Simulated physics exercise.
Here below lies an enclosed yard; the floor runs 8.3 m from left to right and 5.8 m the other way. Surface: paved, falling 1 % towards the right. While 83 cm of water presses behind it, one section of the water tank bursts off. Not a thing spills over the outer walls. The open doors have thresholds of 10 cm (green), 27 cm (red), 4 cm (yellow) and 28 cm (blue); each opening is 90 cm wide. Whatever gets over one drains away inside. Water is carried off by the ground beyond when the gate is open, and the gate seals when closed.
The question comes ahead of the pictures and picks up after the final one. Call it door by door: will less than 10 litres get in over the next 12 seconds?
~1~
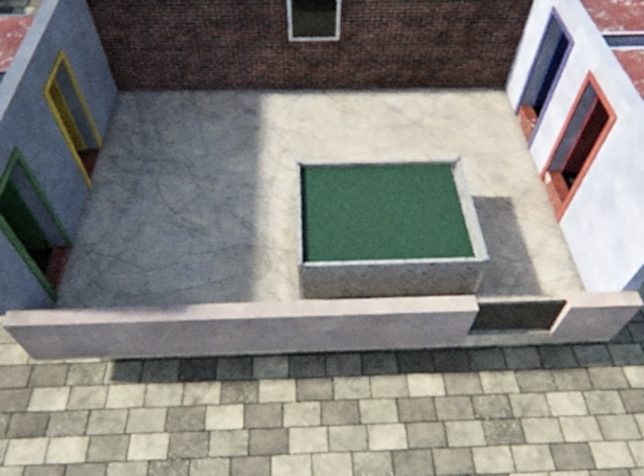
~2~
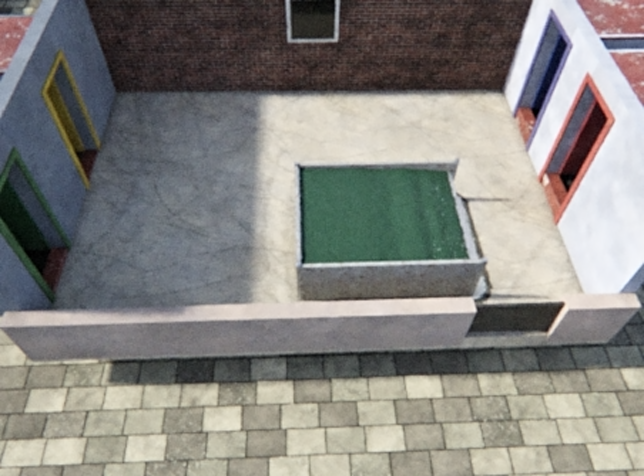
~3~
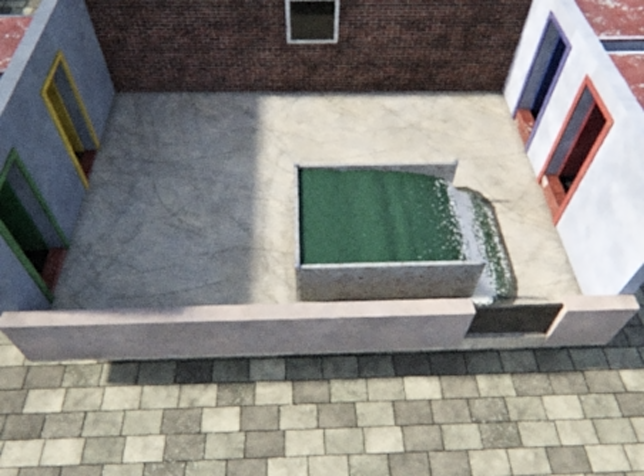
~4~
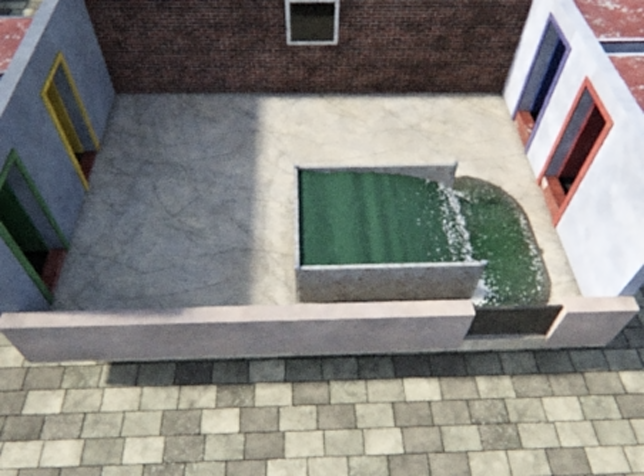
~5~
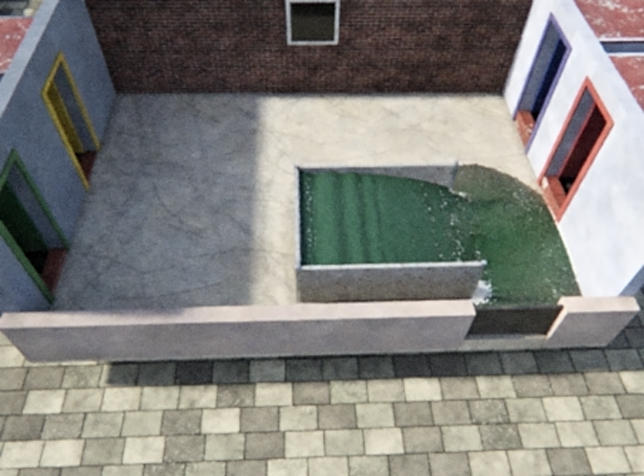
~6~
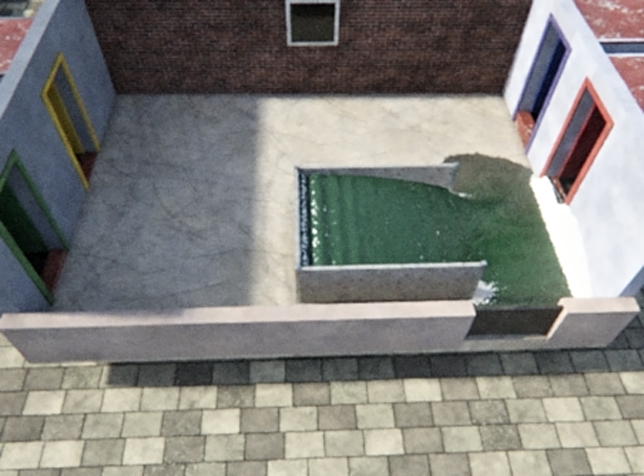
Green door - no, 10 litres or more; red door - no, 10 litres or more; yellow door - no, 10 litres or more; blue door - yes, less.
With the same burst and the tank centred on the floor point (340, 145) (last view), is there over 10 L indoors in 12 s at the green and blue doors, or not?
Then: Green over, blue past it.
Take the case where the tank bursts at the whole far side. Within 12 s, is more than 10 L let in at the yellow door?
Well, at yellow it would be too much.
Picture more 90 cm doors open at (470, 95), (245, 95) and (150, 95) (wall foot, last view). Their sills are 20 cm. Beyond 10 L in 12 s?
In sequence the answers are more than that, less than that and less than that.
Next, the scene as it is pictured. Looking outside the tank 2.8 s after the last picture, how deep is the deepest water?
Up to near 44 cm.
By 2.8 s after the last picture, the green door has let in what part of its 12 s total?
By that time, around 0 per cent.
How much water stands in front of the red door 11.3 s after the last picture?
Close to 10.0 cm of depth.
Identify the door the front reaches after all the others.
That would be the yellow door.
Then, 0.7 s after the last picture water covers 20 % of the floor and is deepest (68 cm) near (591, 323); green door not reached, red door 49 cm at the sill, 52 L in, yellow door not reached, blue door 12 cm at the sill, 0 L in.
Then, 1.5 s after the last picture water covers 25 % of the floor and is deepest (58 cm) near (587, 313); green door not reached, red door 49 cm at the sill, 153 L in, yellow door not reached, blue door 18 cm at the sill, 0 L in.
Then, 2.8 s after the last picture water covers 45 % of the floor and is deepest (44 cm) near (504, 102); green door not reached, red door 31 cm at the sill, 232 L in, yellow door not reached, blue door 17 cm at the sill, 0 L in.
Then, 6.3 s after the last picture water covers 95 % of the floor and is deepest (18 cm) near (93, 172); green door 9 cm at the sill, 39 L in, red door 12 cm at the sill, 237 L in, yellow door 17 cm at the sill, 54 L in, blue door 17 cm at the sill, 0 L in.
Then, 11.3 s after the last picture water covers 100 % of the floor and is deepest (17 cm) near (370, 329); green door 8 cm at the sill, 41 L in, red door 10 cm at the sill, 237 L in, yellow door 7 cm at the sill, 180 L in, blue door 11 cm at the sill, 0 L in.
